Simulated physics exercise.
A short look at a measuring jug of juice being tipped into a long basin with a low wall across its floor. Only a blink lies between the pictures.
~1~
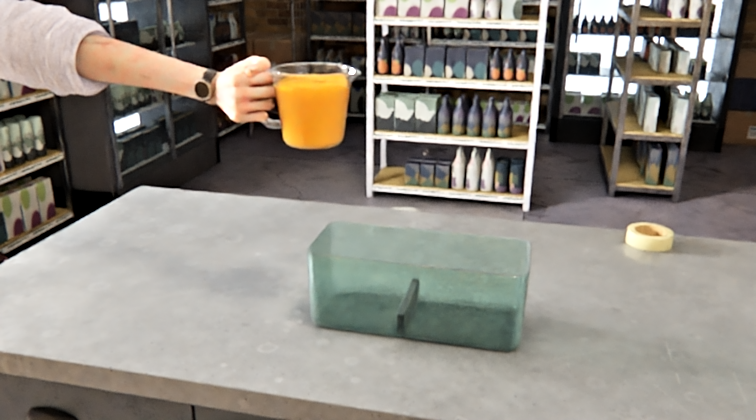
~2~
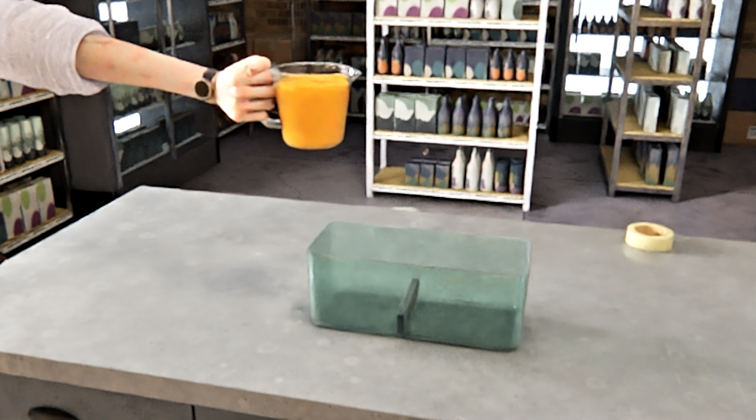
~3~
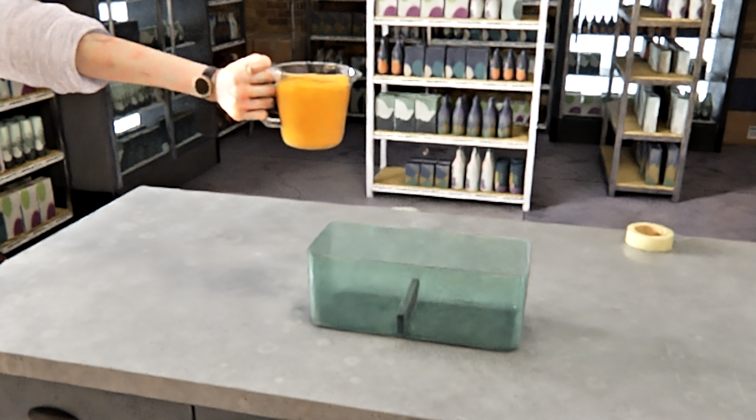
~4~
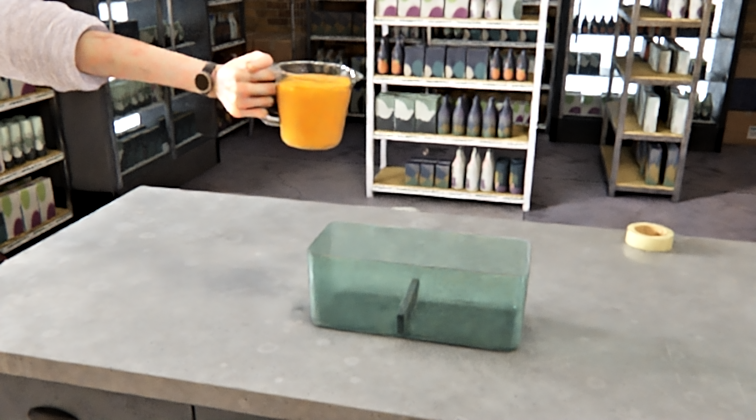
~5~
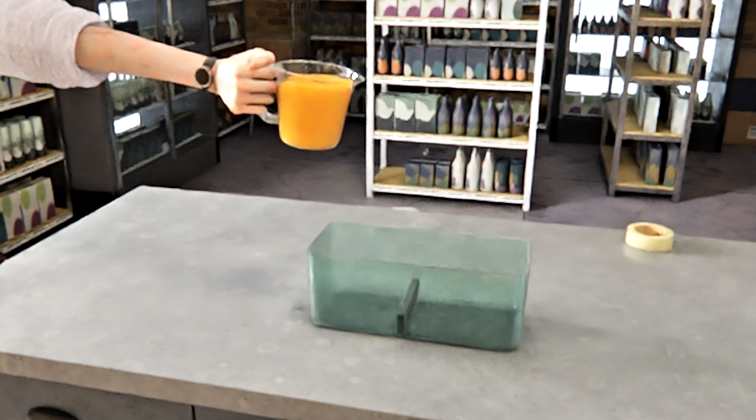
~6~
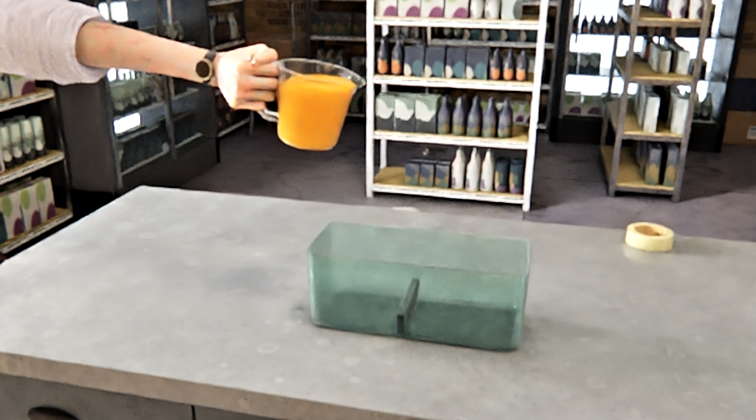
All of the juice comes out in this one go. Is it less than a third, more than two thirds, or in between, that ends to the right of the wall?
It comes to from a third to two thirds.
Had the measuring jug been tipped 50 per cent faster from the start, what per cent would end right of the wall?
Some 45 per cent.
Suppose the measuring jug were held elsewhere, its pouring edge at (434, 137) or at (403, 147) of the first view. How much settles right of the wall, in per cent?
Roughly 95 per cent, and 85 per cent.
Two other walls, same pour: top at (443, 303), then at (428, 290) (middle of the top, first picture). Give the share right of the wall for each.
In turn 15 and 10 in a hundred.
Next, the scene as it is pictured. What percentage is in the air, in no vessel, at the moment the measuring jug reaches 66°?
Near 25 %.
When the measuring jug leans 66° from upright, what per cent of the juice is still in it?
About 70 per cent.
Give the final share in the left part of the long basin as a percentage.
Roughly 40 in a hundred.
A moment on, the measuring jug is tipped part way and 70 per cent is still to pour, 1 is left of the wall and 5 right of it.
Next, the measuring jug is tipped right over and 11 per cent is still to pour, 15 is left of the wall and 53 right of it.
Then the measuring jug is tipped right over and 0 per cent is still to pour, 38 is left of the wall and 59 right of it.
Later the measuring jug is tipped right over and 0 per cent is still to pour, 40 is left of the wall and 58 right of it.
At rest 40 per cent lies left of the wall, 58 right of it and 2 outside.
